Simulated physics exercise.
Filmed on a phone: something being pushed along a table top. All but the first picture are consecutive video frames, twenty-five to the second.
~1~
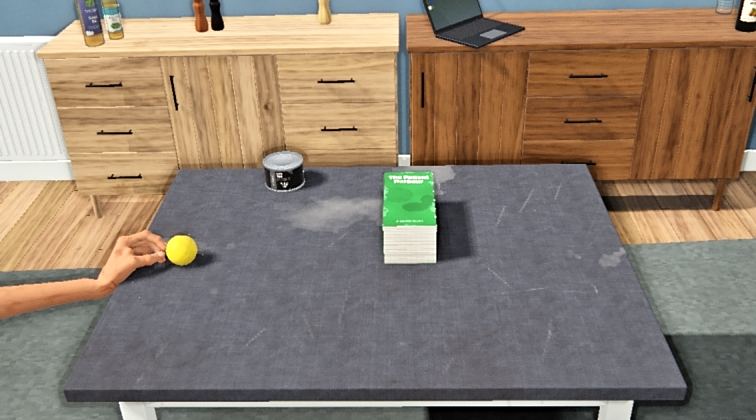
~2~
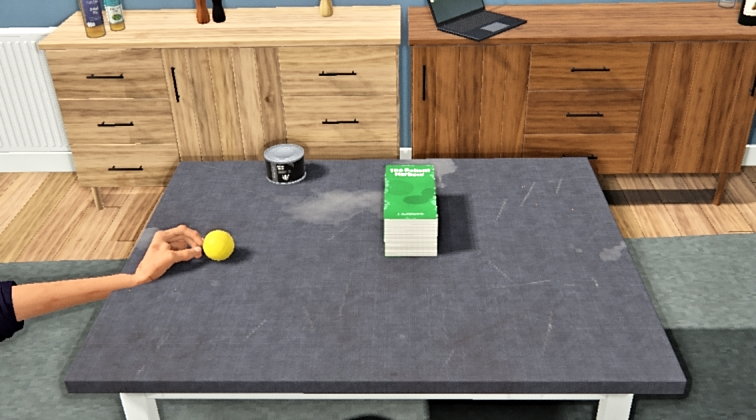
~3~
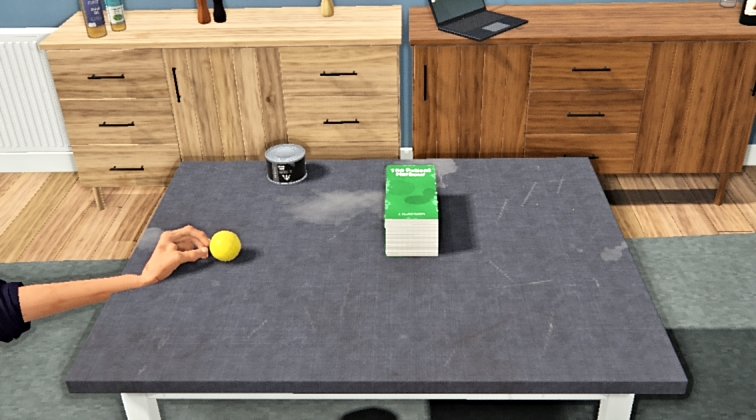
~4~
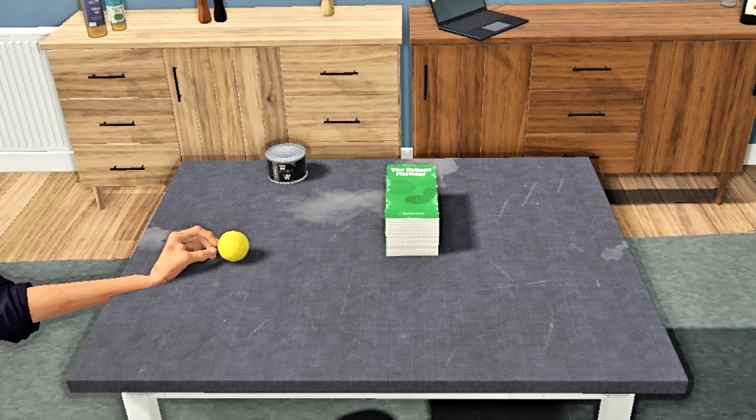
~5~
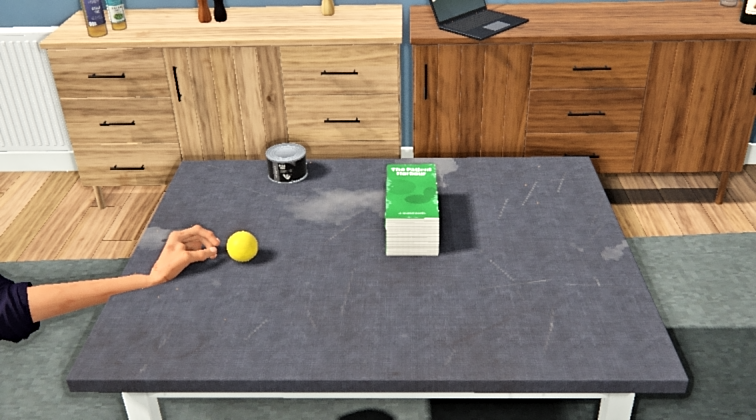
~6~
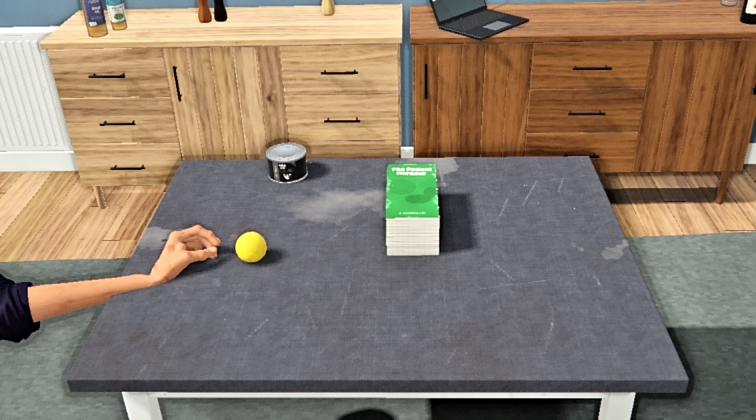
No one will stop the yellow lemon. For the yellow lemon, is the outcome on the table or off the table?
The yellow lemon is still on the table.
Then, 0.10 s later than the last frame, yellow lemon moved about its own width near (271, 249).
Then, 0.30 s later than the last frame, yellow lemon moved well along near (305, 252).
Then, 0.50 s later than the last frame, yellow lemon moved well along near (331, 254).
Then, 0.70 s later than the last frame, yellow lemon moved well along near (349, 256).
When it is over, moved from the start, yellow lemon. End places, in pixels of the last picture, yellow lemon near (360, 257).
